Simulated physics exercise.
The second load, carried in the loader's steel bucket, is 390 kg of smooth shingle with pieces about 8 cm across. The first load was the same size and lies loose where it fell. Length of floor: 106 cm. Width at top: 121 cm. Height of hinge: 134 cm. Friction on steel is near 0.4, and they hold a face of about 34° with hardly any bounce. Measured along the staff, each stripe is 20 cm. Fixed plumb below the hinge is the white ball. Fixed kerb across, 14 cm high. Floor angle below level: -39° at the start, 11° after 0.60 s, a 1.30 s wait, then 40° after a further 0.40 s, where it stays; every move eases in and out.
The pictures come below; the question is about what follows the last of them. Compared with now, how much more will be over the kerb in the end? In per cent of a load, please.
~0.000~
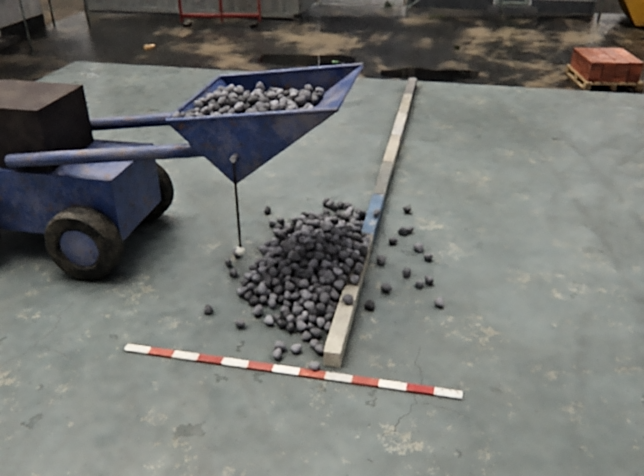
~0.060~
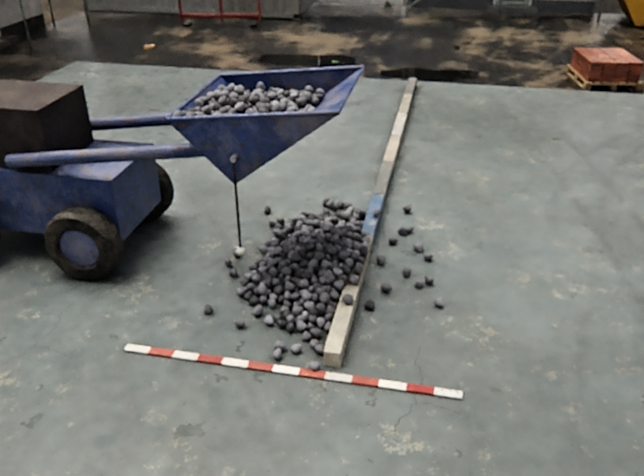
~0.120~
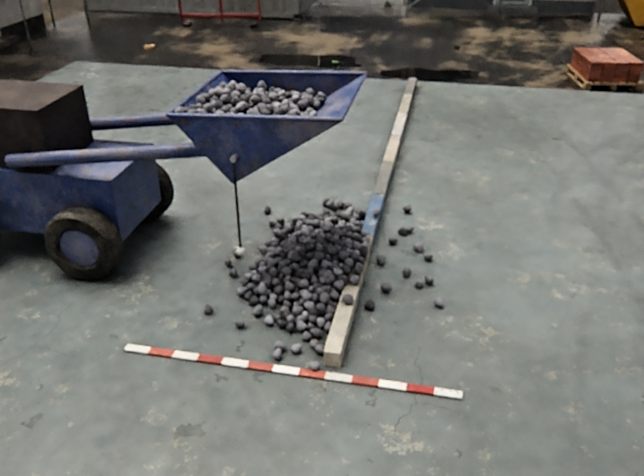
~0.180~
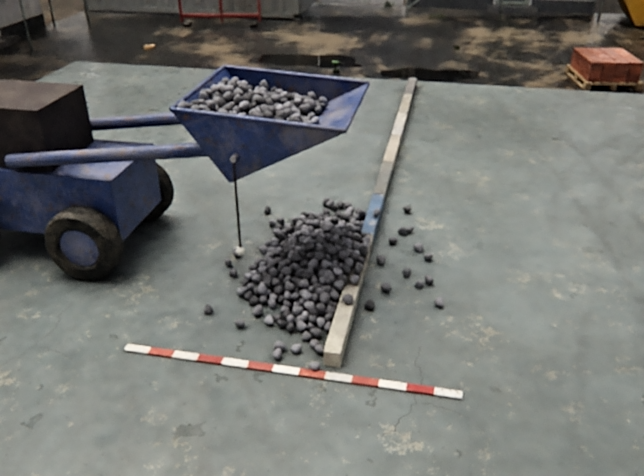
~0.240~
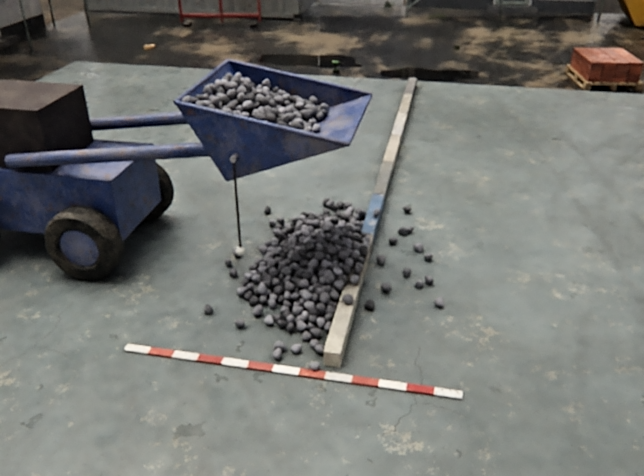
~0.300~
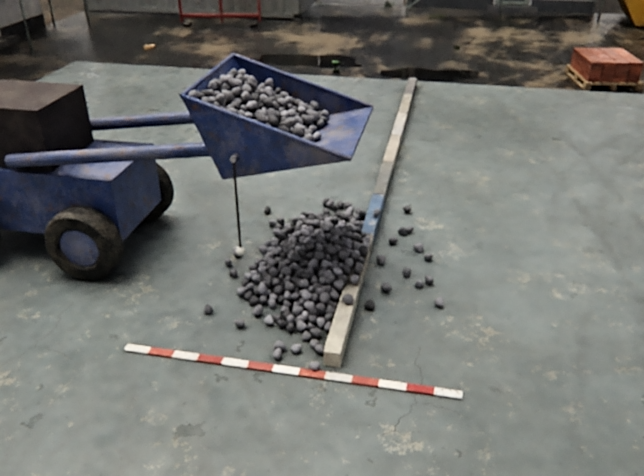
Close to 83 parts in a hundred.
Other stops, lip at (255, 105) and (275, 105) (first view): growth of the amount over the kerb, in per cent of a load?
Near 5 in a hundred first, near 20 in a hundred second.
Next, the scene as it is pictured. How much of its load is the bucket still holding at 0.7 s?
Near 100 per cent of the load is held.
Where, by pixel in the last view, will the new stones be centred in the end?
In the last view, somewhere near (395, 266).
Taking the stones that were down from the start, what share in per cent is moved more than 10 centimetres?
Near 5 per cent, I reckon.
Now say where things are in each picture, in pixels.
Lip at (338, 110), floor tilted -39°, highest stones at (245, 96). The earlier load is highest near (326, 245), 26 cm above ground level, 97 % on this side of the kerb, 3 % over the kerb, in the first picture.
The bucket is at -38°, its lip at (339, 112); the top of the load is at (238, 96); the stones move at 0.2 m/s on average, in the second picture.
The bucket is at -34°, its lip at (343, 120); the top of the load is at (229, 93); the stones move at 0.3 m/s on average, in the third picture.
Lip at (346, 131), floor tilted -28°, highest stones at (226, 87); the stones move at 0.4 m/s on average, in the fourth picture.
The bucket is at -21°, its lip at (350, 144); the top of the load is at (229, 82); the stones move at 0.5 m/s on average, in the fifth picture.
Lip at (351, 159), floor tilted -14°, highest stones at (234, 78); the stones move at 0.5 m/s on average, in the sixth picture.
After 0.4 s the floor is at 3°; in per cent of one load, 100 in the bucket, 97 on this side of the kerb, 3 over the kerb; the foremost stones are at (419, 258).
After 0.7 s the floor is at 11°; in per cent of one load, 100 in the bucket, 97 on this side of the kerb, 3 over the kerb; the foremost stones are at (419, 258).
After 2.8 s the floor is at 40°; in per cent of one load, 4 in the bucket, 130 on this side of the kerb, 66 over the kerb; the foremost stones are at (538, 288).
After 5.4 s the floor is at 40°; in per cent of one load, 0 in the bucket, 115 on this side of the kerb, 85 over the kerb; the foremost stones are at (538, 276). Net gain over the kerb, 83.
